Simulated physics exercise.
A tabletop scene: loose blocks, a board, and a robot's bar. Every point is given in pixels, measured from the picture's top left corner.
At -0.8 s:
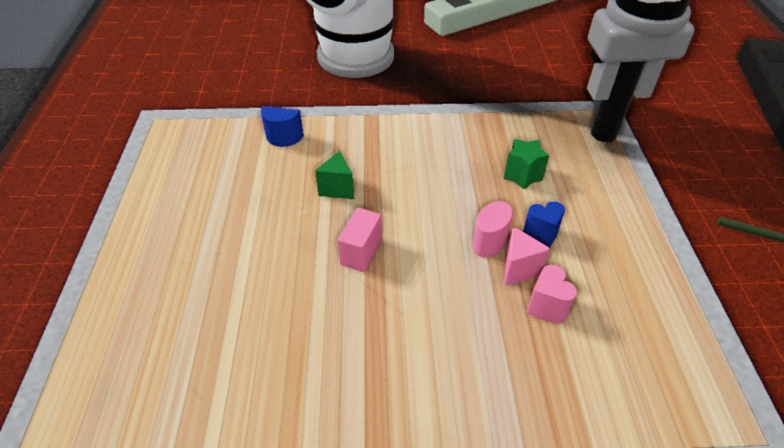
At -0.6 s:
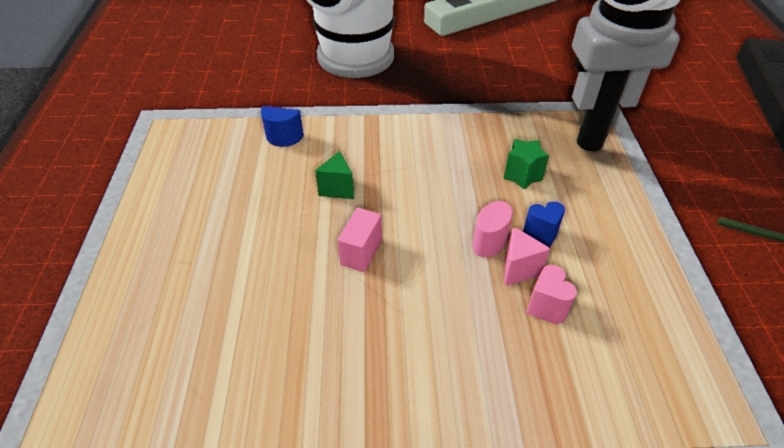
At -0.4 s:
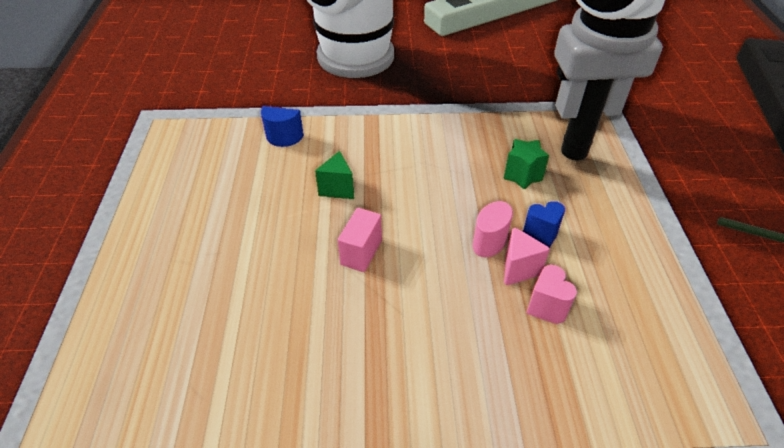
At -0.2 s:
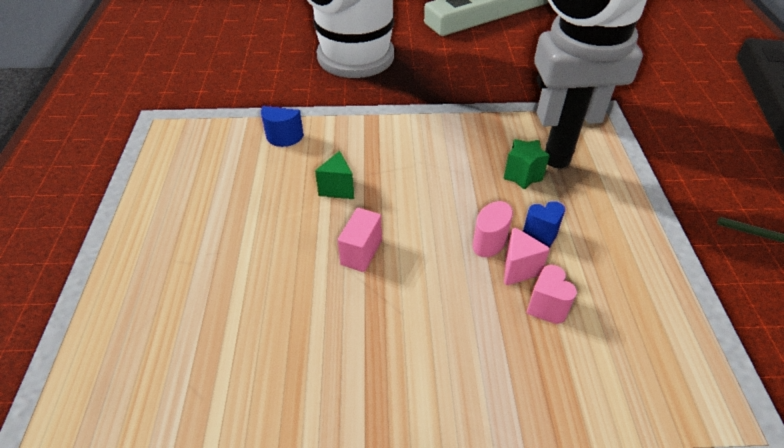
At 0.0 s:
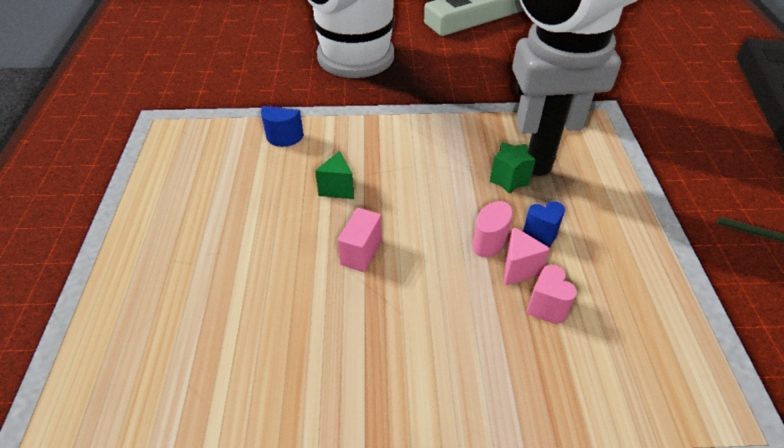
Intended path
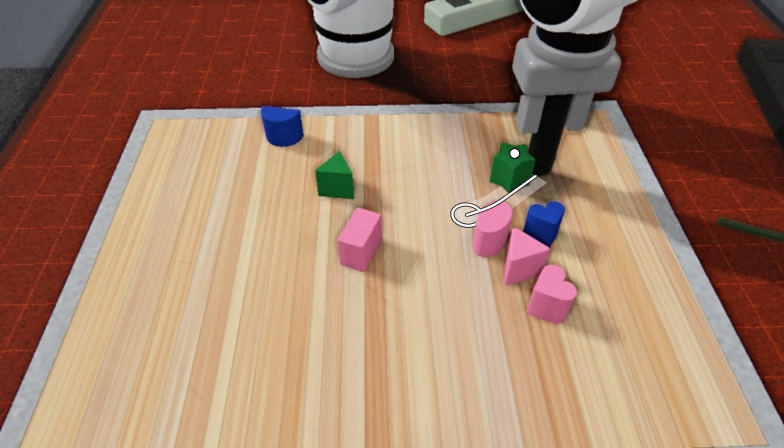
A robot arm with a dark bar reaches down at the upper right of a pale striped wooden board on a red tiled surface, seen from above at an angle by a still camera. Blue and green blocks sit upper left above a pink one, with a green star-shaped block and a pink and blue cluster at right. The bar slides left and slightly nearer, then nudges the star-shaped block a little left.
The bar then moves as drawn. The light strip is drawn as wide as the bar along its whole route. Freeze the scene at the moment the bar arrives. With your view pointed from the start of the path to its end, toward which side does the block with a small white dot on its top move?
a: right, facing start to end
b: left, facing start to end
My pick is a.
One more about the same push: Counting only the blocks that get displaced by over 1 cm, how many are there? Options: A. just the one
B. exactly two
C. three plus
I choose A.
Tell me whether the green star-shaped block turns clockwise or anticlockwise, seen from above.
It swings round clockwise.
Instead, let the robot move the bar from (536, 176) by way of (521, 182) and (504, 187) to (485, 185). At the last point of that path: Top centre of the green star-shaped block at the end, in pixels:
The point I'd pick in the picture is (460, 161).
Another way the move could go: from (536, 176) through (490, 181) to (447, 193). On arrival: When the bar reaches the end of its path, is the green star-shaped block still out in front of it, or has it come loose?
Carried ahead at the end.
The drawn path runs from (536, 176) over (516, 190) and (495, 205) to (467, 215); the dot is on the green star-shaped block.
The first path, step by step. One third of the way, bar (518, 182); green star-shaped block (492, 160), turned 20° clockwise.
Two thirds of the way, bar (496, 197); green star-shaped block (477, 163), turned 60° clockwise.
At the end, bar (468, 207); pink oval not moved; green star-shaped block (473, 164), turned 85° clockwise.
